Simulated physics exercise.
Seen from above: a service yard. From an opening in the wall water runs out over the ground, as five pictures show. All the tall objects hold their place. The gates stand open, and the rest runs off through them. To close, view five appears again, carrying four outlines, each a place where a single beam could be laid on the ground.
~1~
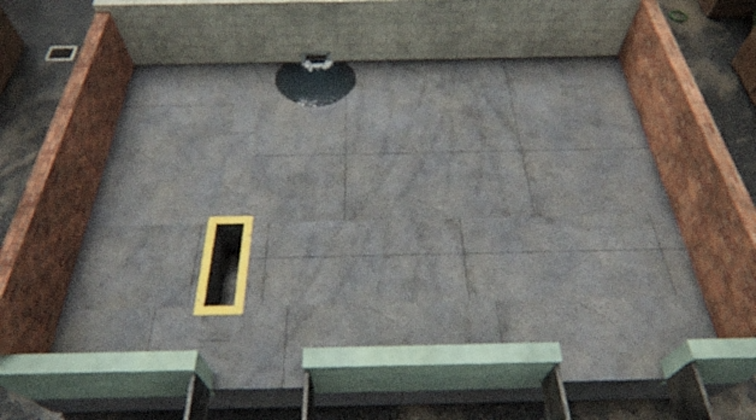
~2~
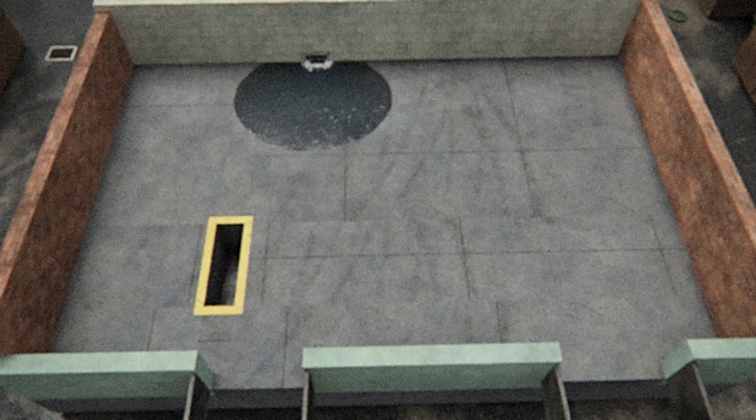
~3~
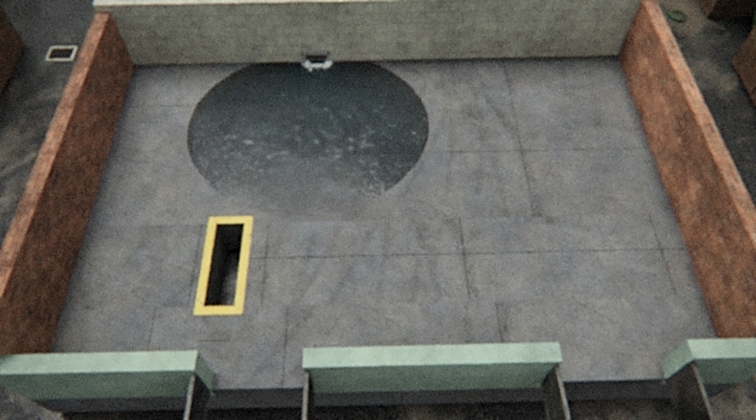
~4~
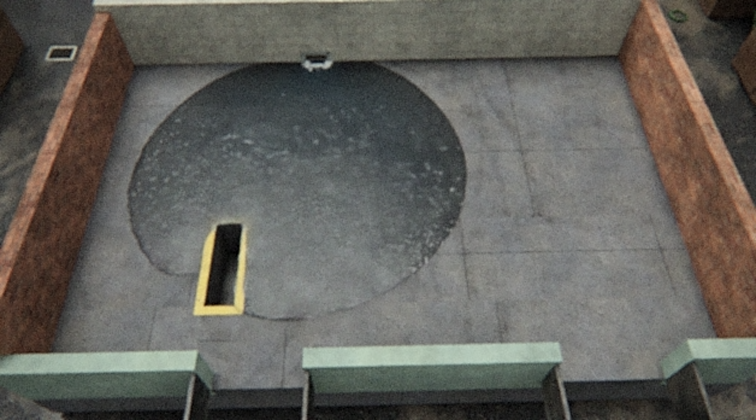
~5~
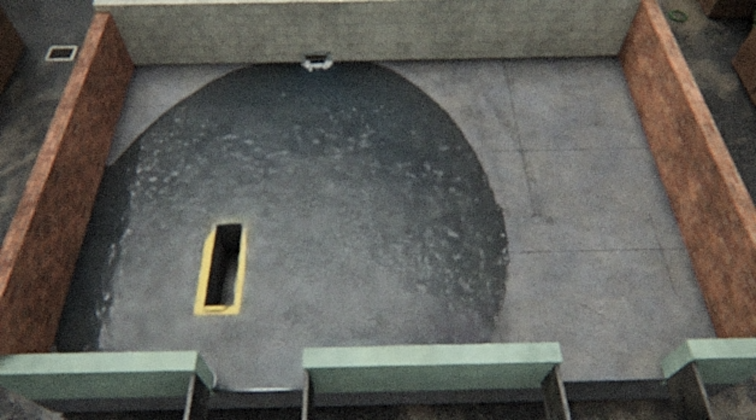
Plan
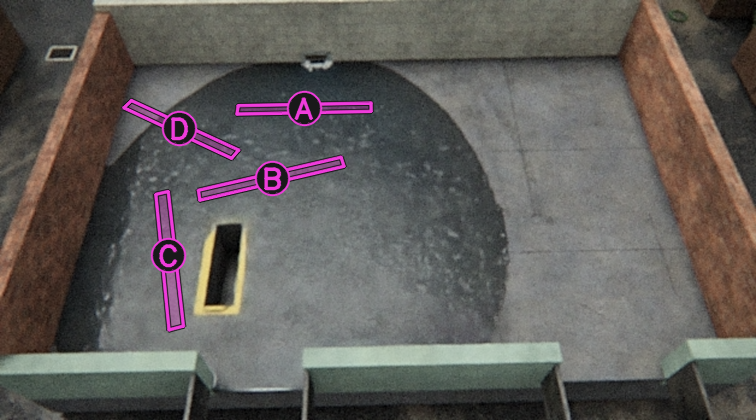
Dark water spreading from an outfall in the back wall across a grey walled yard, reaching and surrounding a yellow-edged drain pit.
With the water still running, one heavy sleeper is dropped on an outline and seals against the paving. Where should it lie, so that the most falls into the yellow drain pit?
Place C.
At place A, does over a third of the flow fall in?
No.
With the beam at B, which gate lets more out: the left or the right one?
More leaves on the left.
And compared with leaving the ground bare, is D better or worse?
Worse.
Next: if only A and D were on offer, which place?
It is D.
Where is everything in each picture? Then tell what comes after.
Outfall at (316, 57); yellow drain pit at (225, 263); open gate at (262, 371); open gate at (602, 363); water covers 2 % of the ground and shows as far out as (293, 98); yellow drain pit still dry.
Water covers 9 % of the ground and shows as far out as (313, 146); yellow drain pit still dry.
Water covers 20 % of the ground and shows as far out as (292, 209); yellow drain pit still dry.
Water covers 37 % of the ground and shows as far out as (243, 308); yellow drain pit taking water.
Water covers 55 % of the ground and shows as far out as (79, 328); yellow drain pit taking water.
On the marked copy, A from (237, 109) to (371, 107); B from (199, 195) to (342, 161); C from (162, 192) to (176, 327); D from (127, 104) to (235, 154).
With A, about 18 % of the stream runs into the yellow drain pit, about 81 % out by the gates.
With B, about 21 % of the stream runs into the yellow drain pit, about 79 % out by the gates.
With C, about 35 % of the stream runs into the yellow drain pit, about 65 % out by the gates.
With D, about 23 % of the stream runs into the yellow drain pit, about 76 % out by the gates.
